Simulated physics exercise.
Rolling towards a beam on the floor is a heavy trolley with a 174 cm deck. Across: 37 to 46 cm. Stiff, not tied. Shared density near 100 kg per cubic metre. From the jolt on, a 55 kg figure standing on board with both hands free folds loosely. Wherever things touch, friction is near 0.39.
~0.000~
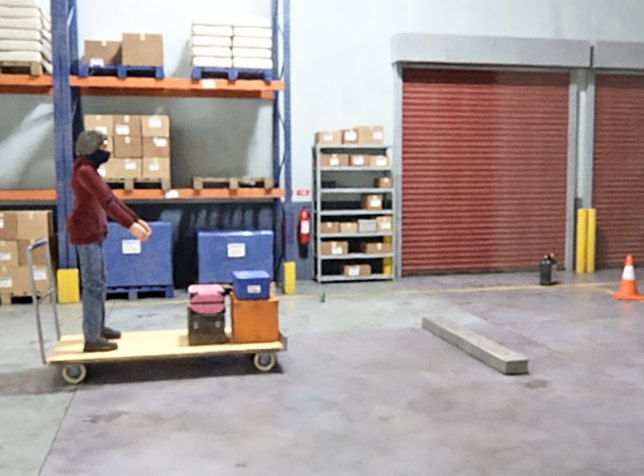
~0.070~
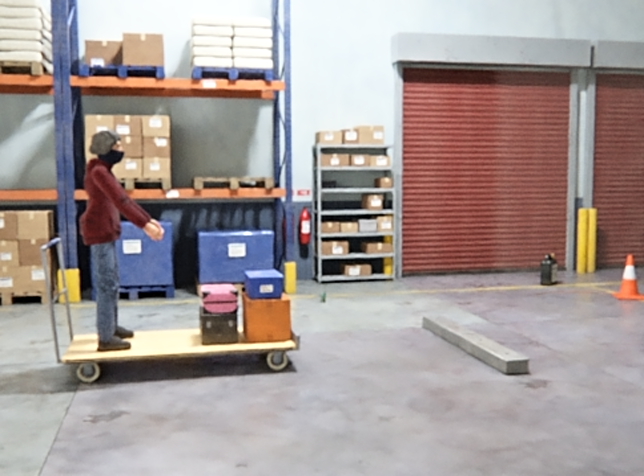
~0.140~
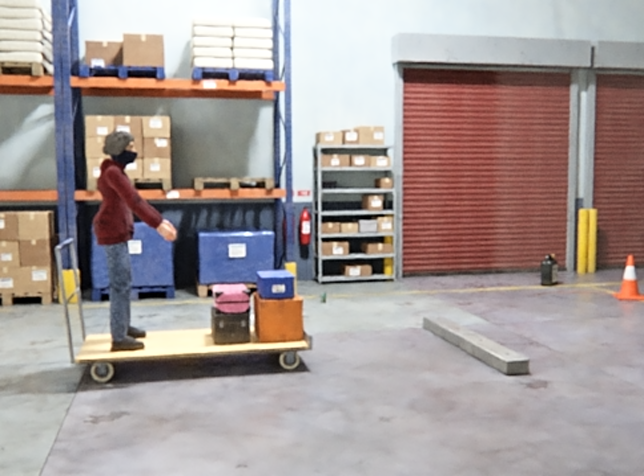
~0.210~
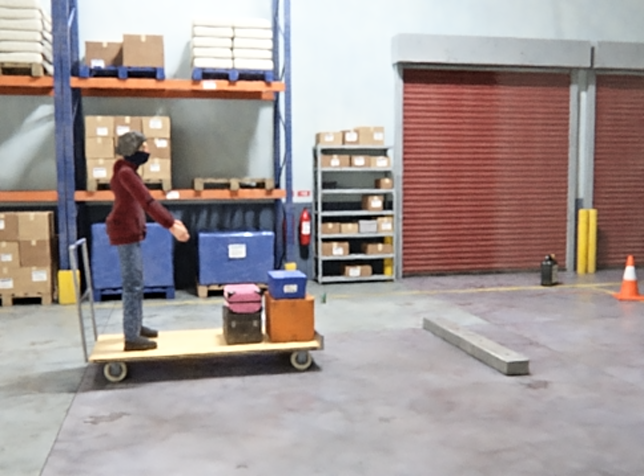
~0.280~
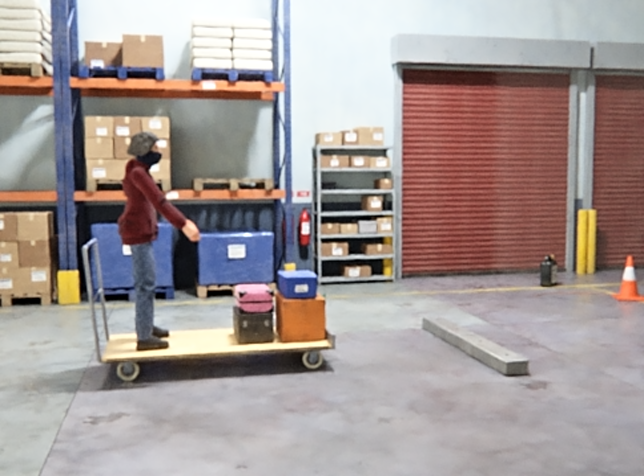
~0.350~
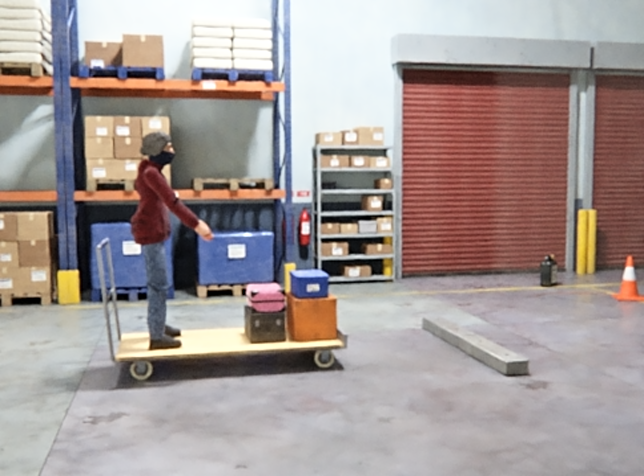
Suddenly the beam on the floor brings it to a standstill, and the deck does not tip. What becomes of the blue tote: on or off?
My guess is it ends up past the edge.
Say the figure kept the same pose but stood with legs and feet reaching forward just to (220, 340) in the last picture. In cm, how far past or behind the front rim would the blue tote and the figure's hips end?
The blue one would end 30 cm past the front rim, while the hips stop 90 cm behind it.
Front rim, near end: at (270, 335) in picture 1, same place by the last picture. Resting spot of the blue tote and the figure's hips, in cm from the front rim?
Blue 80 past, hips 80 behind.
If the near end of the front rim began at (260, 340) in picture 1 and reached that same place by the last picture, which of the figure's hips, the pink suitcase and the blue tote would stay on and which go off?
Hips - kept, pink - kept, blue - dropped.
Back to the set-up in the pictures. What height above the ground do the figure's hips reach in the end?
The hips come to rest around 50 centimetres up.
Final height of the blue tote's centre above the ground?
10 cm.
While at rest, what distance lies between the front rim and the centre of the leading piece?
Measured from the front rim, the centre lies around 40 cm past it.
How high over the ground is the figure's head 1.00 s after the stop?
Height: Approx. 70 cm up.
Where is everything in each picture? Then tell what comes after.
Blue tote (251, 285), pink suitcase (207, 299), rim corner (286, 346); 168 cm still to roll, in the first frame.
Blue tote (263, 285), pink suitcase (219, 298), rim corner (298, 346); 159 cm still to roll, in the second frame.
Blue tote (275, 285), pink suitcase (231, 298), rim corner (311, 345); 149 cm still to roll, in the third frame.
Blue tote (287, 285), pink suitcase (243, 298), rim corner (323, 345); 139 cm still to roll, in the fourth frame.
Blue tote (297, 284), pink suitcase (254, 298), rim corner (334, 345); 130 cm still to roll, in the fifth frame.
Blue tote (309, 284), pink suitcase (266, 298), rim corner (346, 344); 120 cm still to roll. Speed about 1.4 m/s, in the sixth frame.
After 1.23 s the deck stops.
After 1.48 s the blue tote is 1 cm past the rim, tilted 10°, near (468, 278) in the last picture's view.
After 1.78 s the blue tote is 18 cm past the rim, tilted 105°, near (486, 321) in the last picture's view.
After 2.23 s the blue tote is 43 cm past the rim, tilted 180°, near (511, 335) in the last picture's view.
When all is still (3.4 s), past the rim, blue tote; behind it, pink suitcase, black toolbox, orange parcel and the figure's hips.
